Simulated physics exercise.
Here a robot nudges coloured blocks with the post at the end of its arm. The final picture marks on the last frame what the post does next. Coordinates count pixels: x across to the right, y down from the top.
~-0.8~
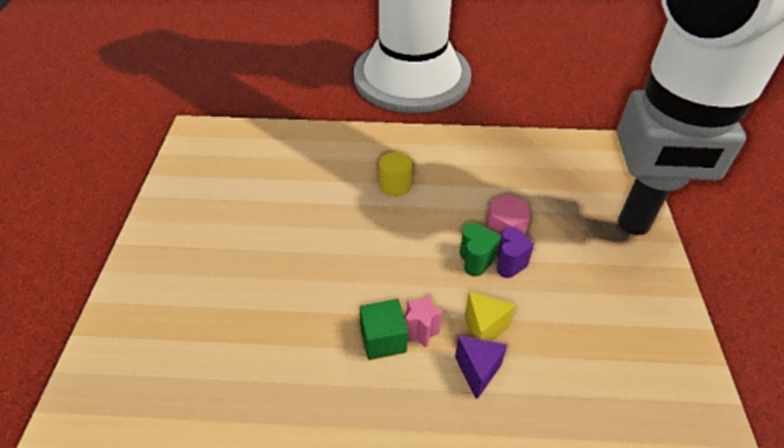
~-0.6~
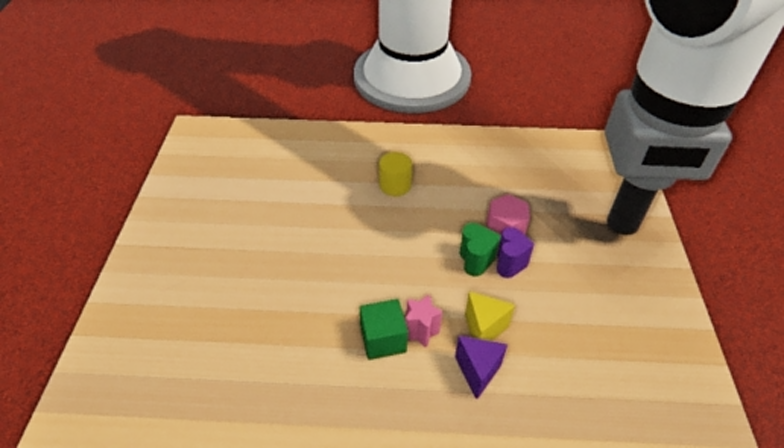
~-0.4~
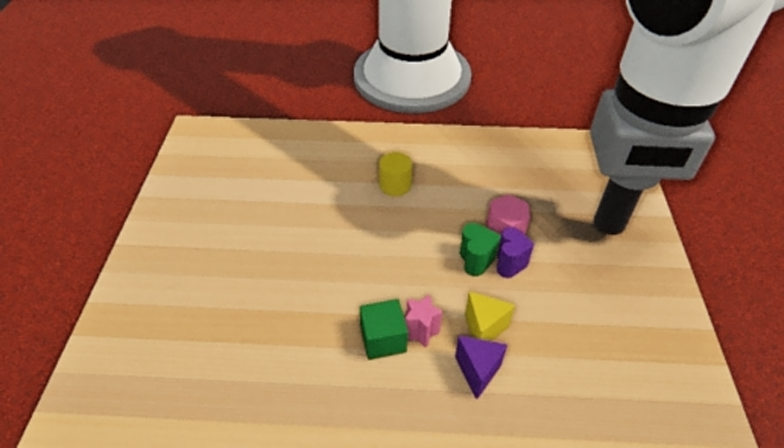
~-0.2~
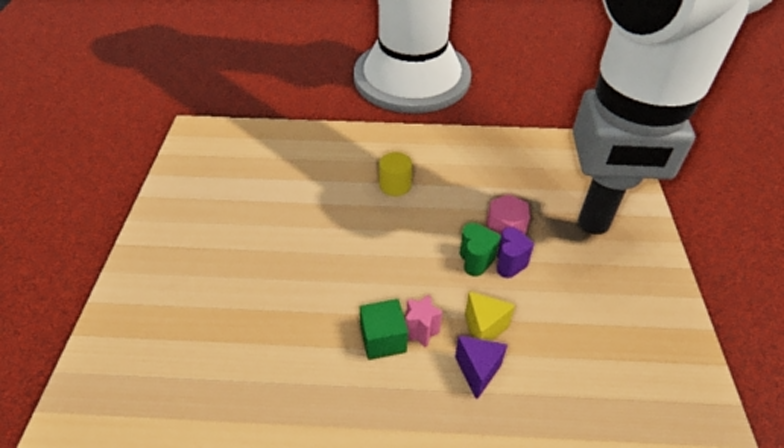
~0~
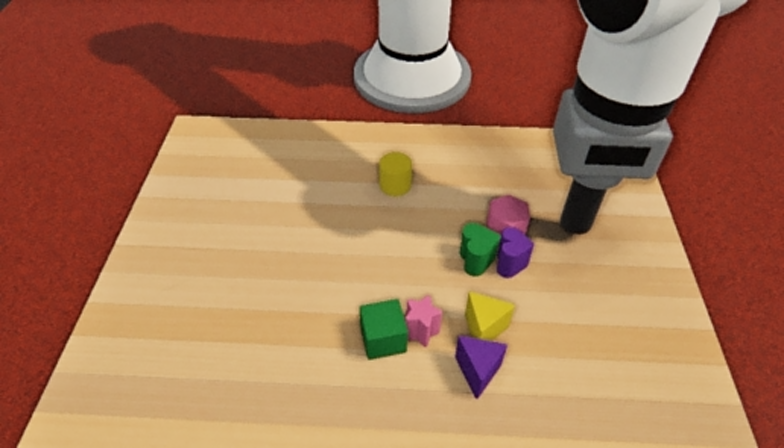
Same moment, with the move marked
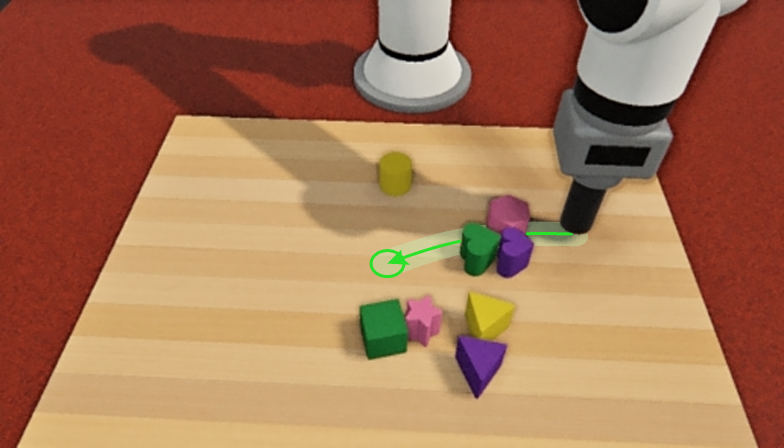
A robot arm with a black post at its end reaches down over the right side of a pale wooden board on a red surface, seen from above at an angle. Green and purple heart-shaped blocks sit beside a pink block, with a yellow cylinder behind and a green cube, pink star, and yellow and purple triangles in front. The post slides a short way left toward the hearts, while the blocks and camera stay still.
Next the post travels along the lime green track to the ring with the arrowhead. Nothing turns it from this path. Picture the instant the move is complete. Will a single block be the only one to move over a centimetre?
Going by the path, no.
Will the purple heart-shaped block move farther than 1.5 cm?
Short answer: No.
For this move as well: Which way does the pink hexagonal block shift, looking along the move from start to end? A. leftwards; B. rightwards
I'll go with B - rightwards.
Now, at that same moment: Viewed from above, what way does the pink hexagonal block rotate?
Viewed from above: Clockwise.
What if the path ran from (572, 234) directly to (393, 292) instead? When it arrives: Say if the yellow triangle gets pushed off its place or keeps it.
That block remains where it is.
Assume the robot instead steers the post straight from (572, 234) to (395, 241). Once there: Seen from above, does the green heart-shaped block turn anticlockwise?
Going by the path, yes.
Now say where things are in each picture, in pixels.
The first picture shows post's lower end (634, 224); green heart-shaped block (480, 238); pink hexagonal block (510, 209); purple heart-shaped block (516, 241).
The second picture shows post (623, 224); blocks still.
The third picture shows post (609, 224); blocks still.
The fourth picture shows post (594, 223); blocks still.
The fifth picture shows post (576, 223); green heart-shaped block (480, 238); pink hexagonal block (510, 209); purple heart-shaped block (516, 241).
Drawn move, from (572, 234) over (478, 238) to (387, 263).
The first path, step by step. One third of the way, post (511, 224); pink hexagonal block (478, 208).
Two thirds of the way, post (449, 233); green heart-shaped block (467, 244), turned 55° anticlockwise; pink hexagonal block (417, 207), turned 45° clockwise.
At the end, post (387, 253); green heart-shaped block (467, 244), turned 55° anticlockwise; pink hexagonal block (396, 207), turned 105° clockwise; purple heart-shaped block still.
